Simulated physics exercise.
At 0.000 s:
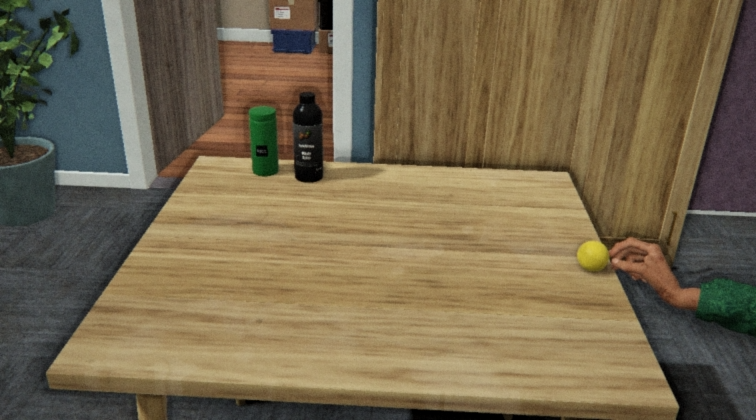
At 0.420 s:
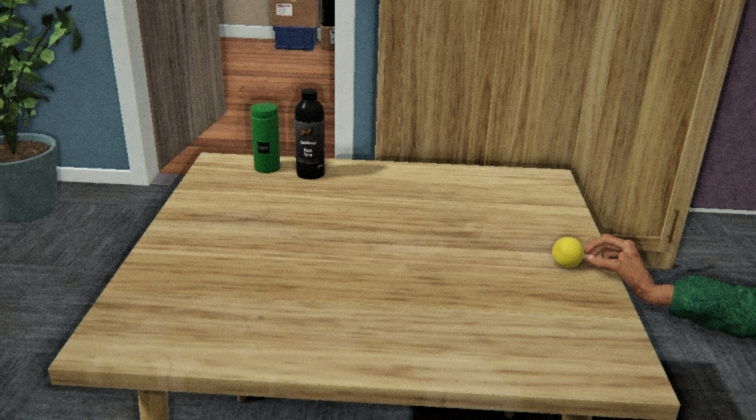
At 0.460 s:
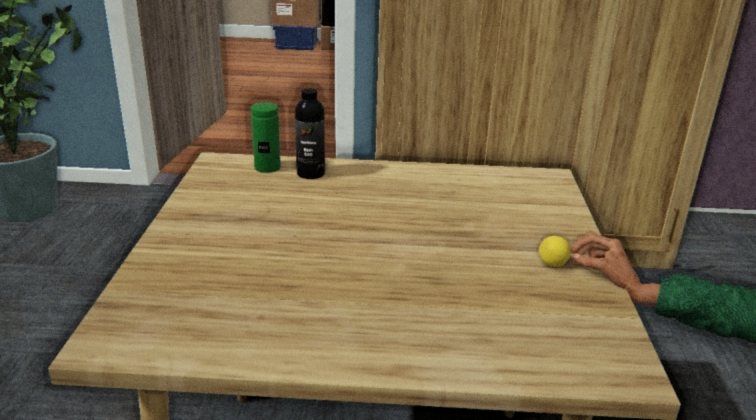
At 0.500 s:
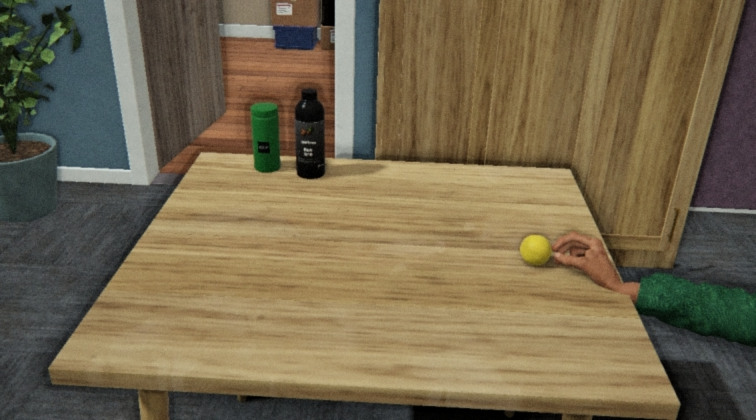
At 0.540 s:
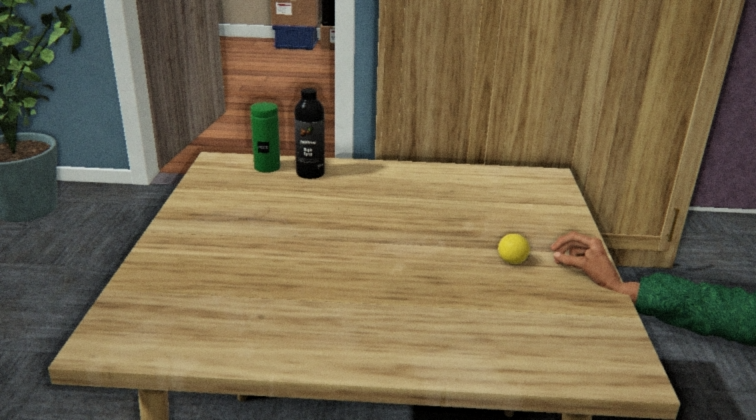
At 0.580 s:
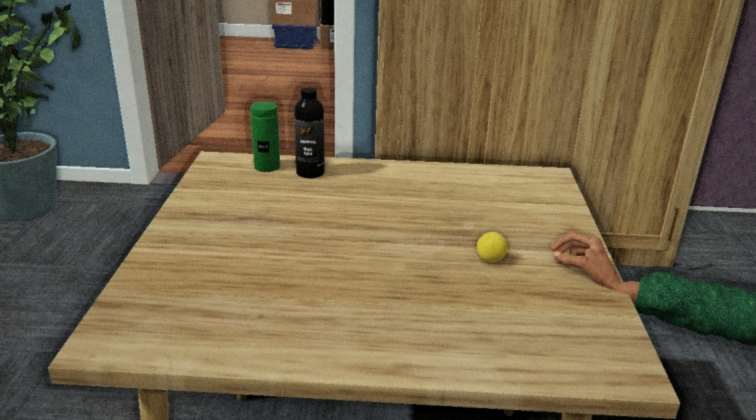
A yellow lemon is pushed leftward from the right edge of a wooden table by a hand in a green sleeve, then rolls on a short way by itself as the hand stays back, with two bottle-like containers standing behind.
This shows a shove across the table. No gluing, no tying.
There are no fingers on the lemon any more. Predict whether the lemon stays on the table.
Lost over the side.
By 0.78 s, yellow lemon moved well along near (388, 242).
By 1.18 s, yellow lemon moved well along near (188, 232).
By 1.48 s, yellow lemon now off the table.
By 1.78 s, things are still on the move.
When it is over (1.9 s), off the table, yellow lemon.
